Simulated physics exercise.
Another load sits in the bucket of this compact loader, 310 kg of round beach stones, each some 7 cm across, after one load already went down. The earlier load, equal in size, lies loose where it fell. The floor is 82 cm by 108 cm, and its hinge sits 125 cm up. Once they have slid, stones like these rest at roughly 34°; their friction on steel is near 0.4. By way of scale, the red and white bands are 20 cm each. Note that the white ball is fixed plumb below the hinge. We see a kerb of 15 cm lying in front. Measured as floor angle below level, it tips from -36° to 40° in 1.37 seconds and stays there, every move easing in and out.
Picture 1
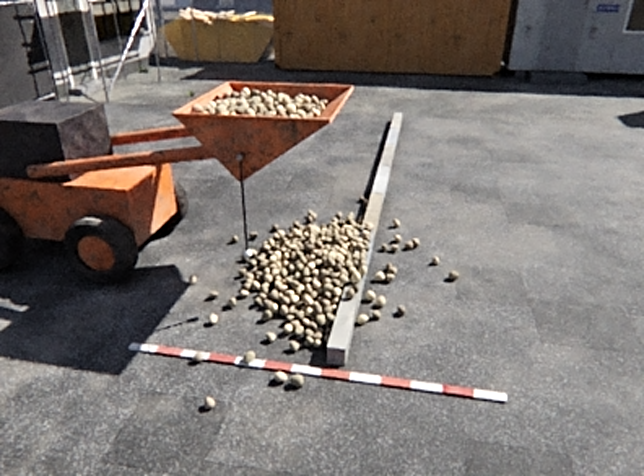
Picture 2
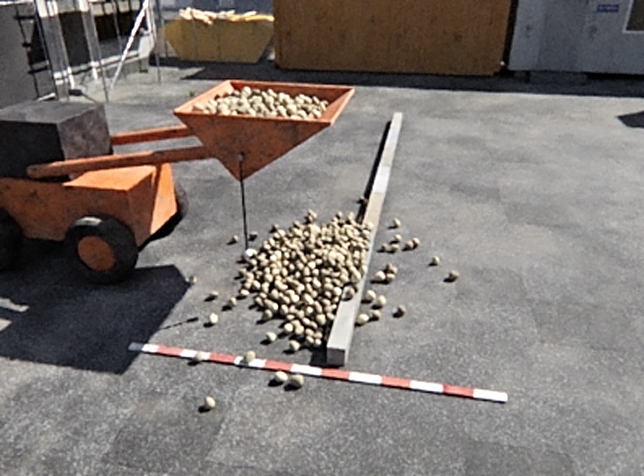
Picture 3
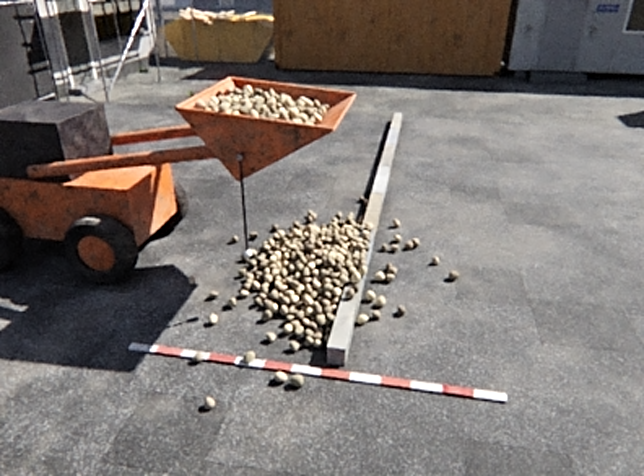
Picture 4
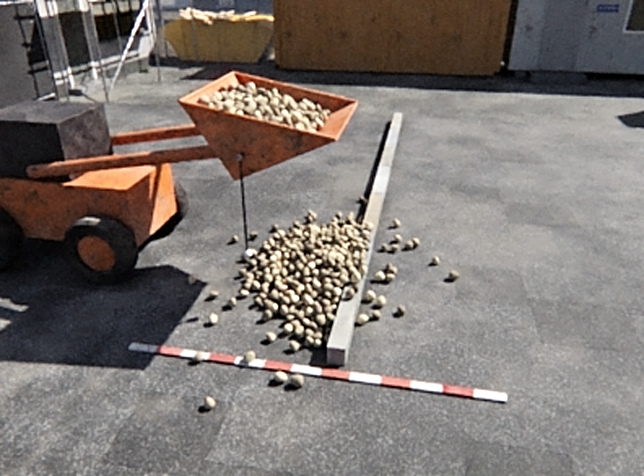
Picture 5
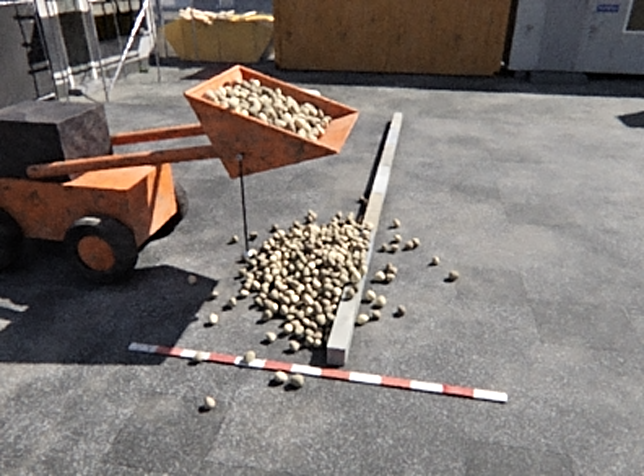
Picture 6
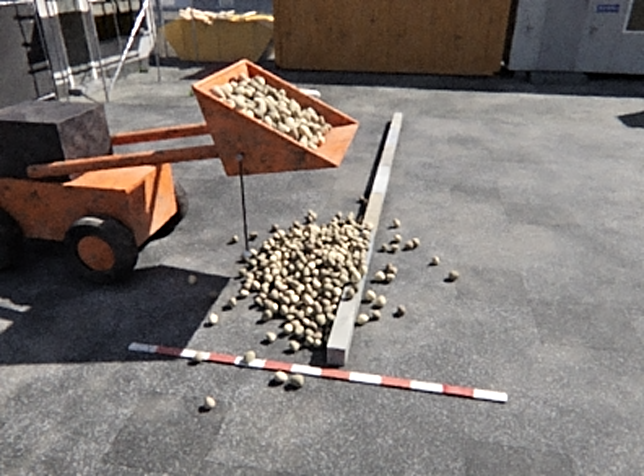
Orange loader tilting its raised bucket of rounded stones forward and down above a loose stone pile beside a long kerb.
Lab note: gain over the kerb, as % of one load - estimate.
Gain: About 77 %.
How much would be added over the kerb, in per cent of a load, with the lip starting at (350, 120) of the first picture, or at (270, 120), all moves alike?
90 % and 10 %.
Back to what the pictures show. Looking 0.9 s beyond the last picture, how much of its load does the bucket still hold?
35 %.
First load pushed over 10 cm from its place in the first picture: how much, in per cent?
Close to 5 per cent.
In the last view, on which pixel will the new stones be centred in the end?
Around (399, 271).
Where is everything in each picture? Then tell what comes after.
In the first frame, the bucket is at -36°, its lip at (330, 121); the top of the load is at (251, 98). The earlier load is highest near (331, 248), 25 cm above ground level, 97 % on this side of the kerb, 3 % over the kerb.
In the second frame, lip at (331, 123), floor tilted -35°, highest stones at (249, 97).
In the third frame, lip at (333, 130), floor tilted -31°, highest stones at (244, 94).
In the fourth frame, the bucket is at -25°, its lip at (336, 140); the top of the load is at (241, 91).
In the fifth frame, lip at (338, 152), floor tilted -17°, highest stones at (245, 87).
In the sixth frame, the bucket is at -9°, its lip at (338, 166); the top of the load is at (245, 83).
Then, 0.5 s after the last picture the floor is at 28°; in per cent of one load, 99 in the bucket, 98 on this side of the kerb, 3 over the kerb; the foremost stones are at (412, 260).
Then, 0.9 s after the last picture the floor is at 40°; in per cent of one load, 34 in the bucket, 148 on this side of the kerb, 17 over the kerb; the foremost stones are at (417, 270).
Then, 1.3 s after the last picture the floor is at 40°; in per cent of one load, 1 in the bucket, 140 on this side of the kerb, 58 over the kerb; the foremost stones are at (477, 285).
Then, 3.8 s after the last picture the floor is at 40°; in per cent of one load, 0 in the bucket, 120 on this side of the kerb, 80 over the kerb; the foremost stones are at (583, 290). Net gain over the kerb, 77.
